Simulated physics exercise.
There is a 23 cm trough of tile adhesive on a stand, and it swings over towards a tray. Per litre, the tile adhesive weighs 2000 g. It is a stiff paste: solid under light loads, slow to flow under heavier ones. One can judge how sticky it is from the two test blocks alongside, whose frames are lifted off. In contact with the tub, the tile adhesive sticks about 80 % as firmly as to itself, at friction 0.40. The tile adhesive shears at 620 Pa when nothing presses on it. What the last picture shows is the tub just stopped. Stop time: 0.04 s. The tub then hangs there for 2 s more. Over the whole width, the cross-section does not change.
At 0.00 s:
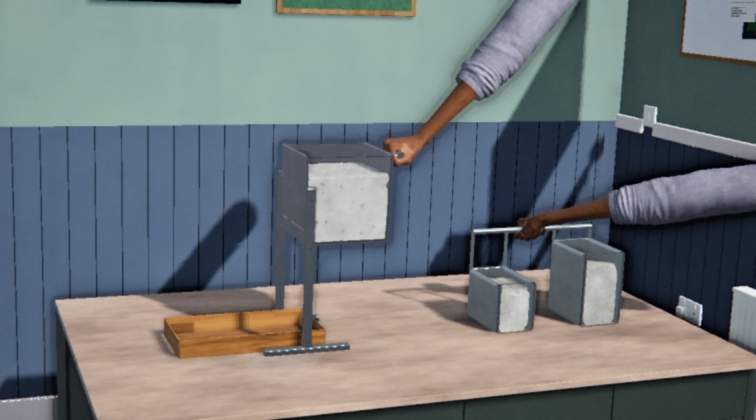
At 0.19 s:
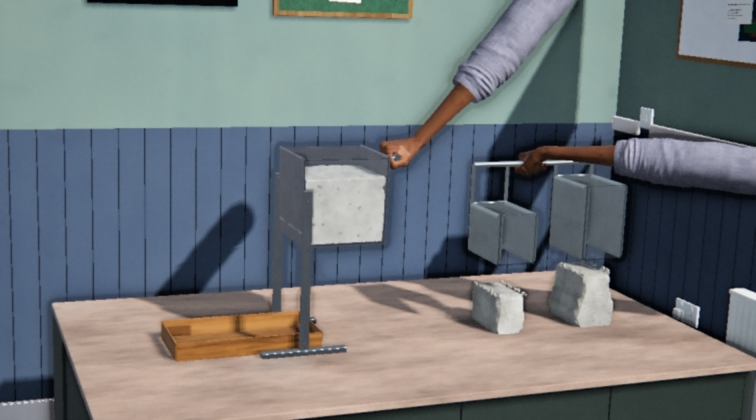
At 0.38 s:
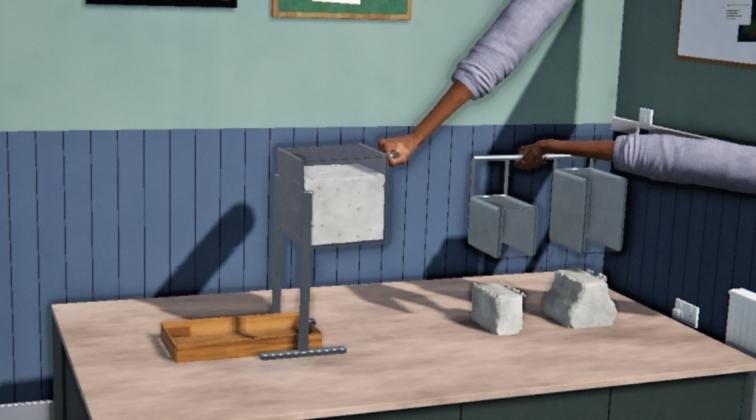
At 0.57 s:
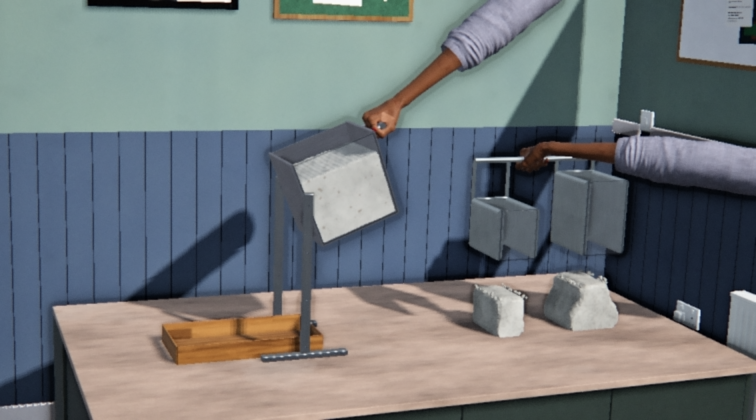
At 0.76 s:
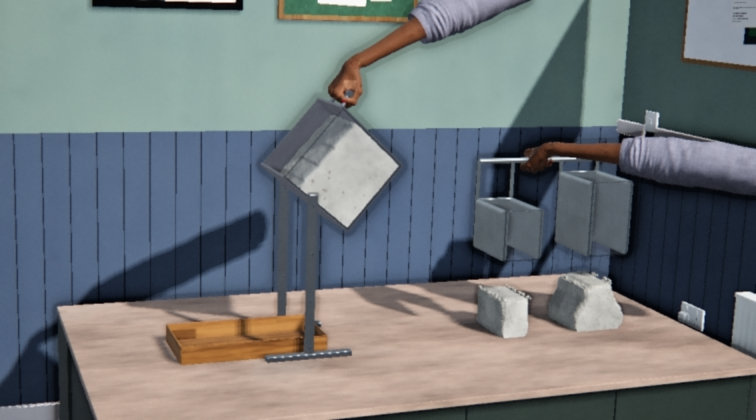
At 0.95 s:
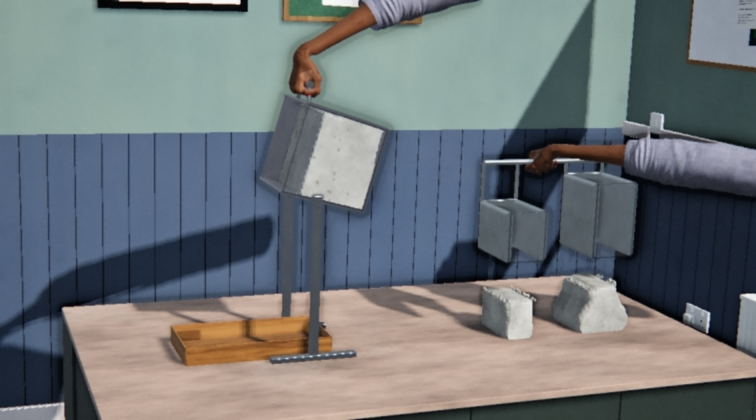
The clip opens with a hand gripping a raised tub of pale grey paste above a worktop while another hand lifts two metal casings off two blocks, the larger of which sags and spreads. The first hand then swings the tub steeply leftward towards the wooden tray, the paste staying inside.
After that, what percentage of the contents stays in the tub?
100 %.
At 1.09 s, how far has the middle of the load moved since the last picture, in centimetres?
Something like 2 cm, I'd say.
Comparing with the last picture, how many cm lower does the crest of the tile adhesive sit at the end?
The top ends up some 4 cm below its level in the last picture.
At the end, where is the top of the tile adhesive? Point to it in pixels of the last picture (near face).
Around (309, 130).
After 1.09 s, the tub is at 74 degrees and holds 100 %.
After 1.26 s, the tub is at 74 degrees and holds 100 %.
After 1.43 s, the tub is at 74 degrees and holds 100 %.
After 1.60 s, the tub is at 74 degrees and holds 100 %.
After 2.95 s, the tub is at 74 degrees and holds 100 %.
